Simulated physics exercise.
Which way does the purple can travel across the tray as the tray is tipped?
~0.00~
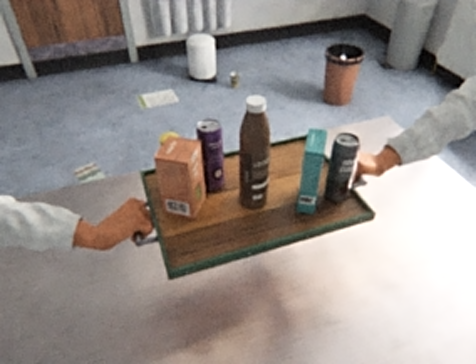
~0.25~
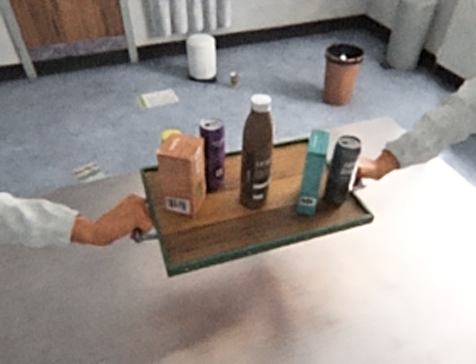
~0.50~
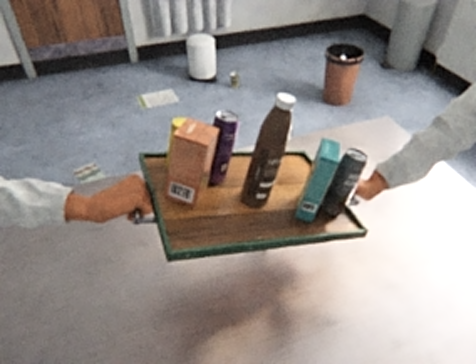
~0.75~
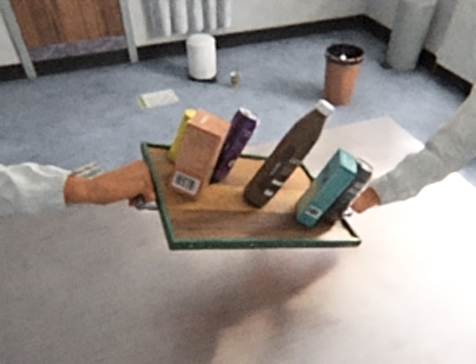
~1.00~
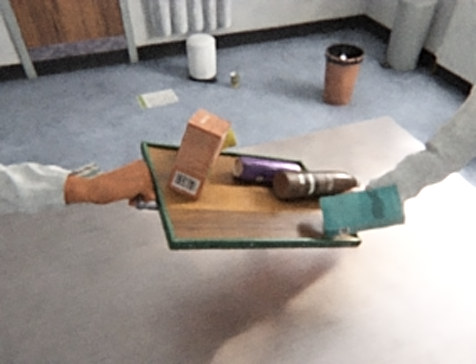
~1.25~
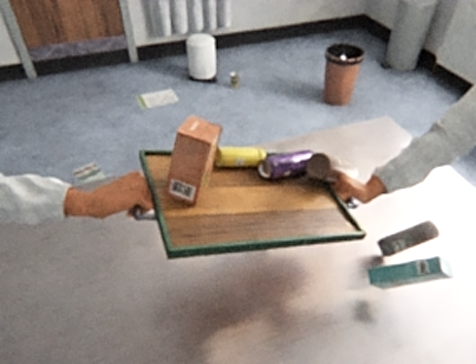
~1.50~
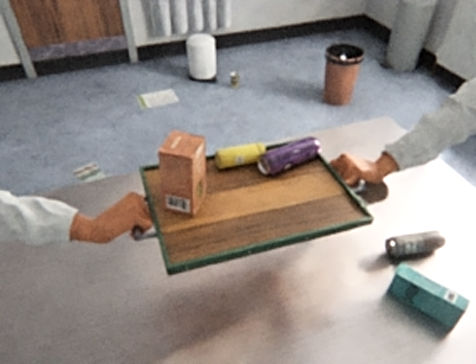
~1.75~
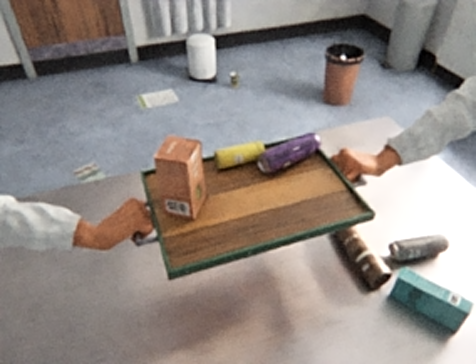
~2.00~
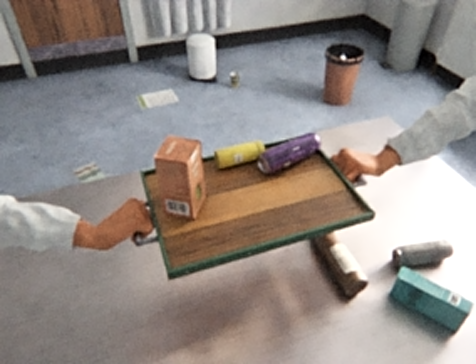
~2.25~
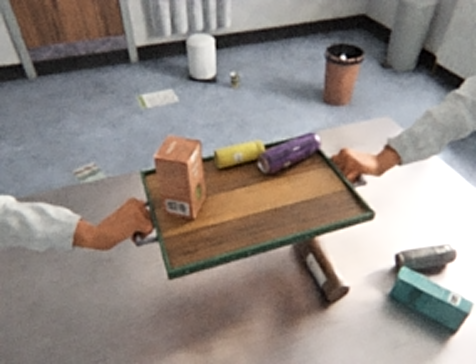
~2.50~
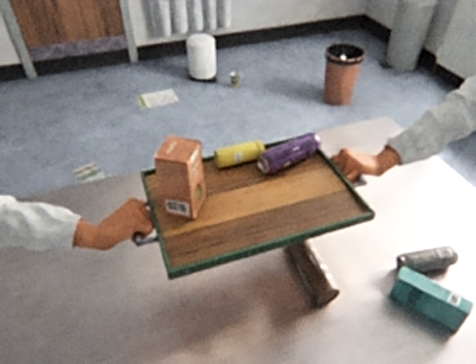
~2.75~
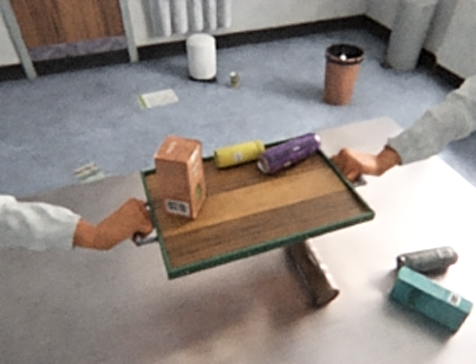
The purple can moves to the right, toppling onto its side along the way and staying on the tray.
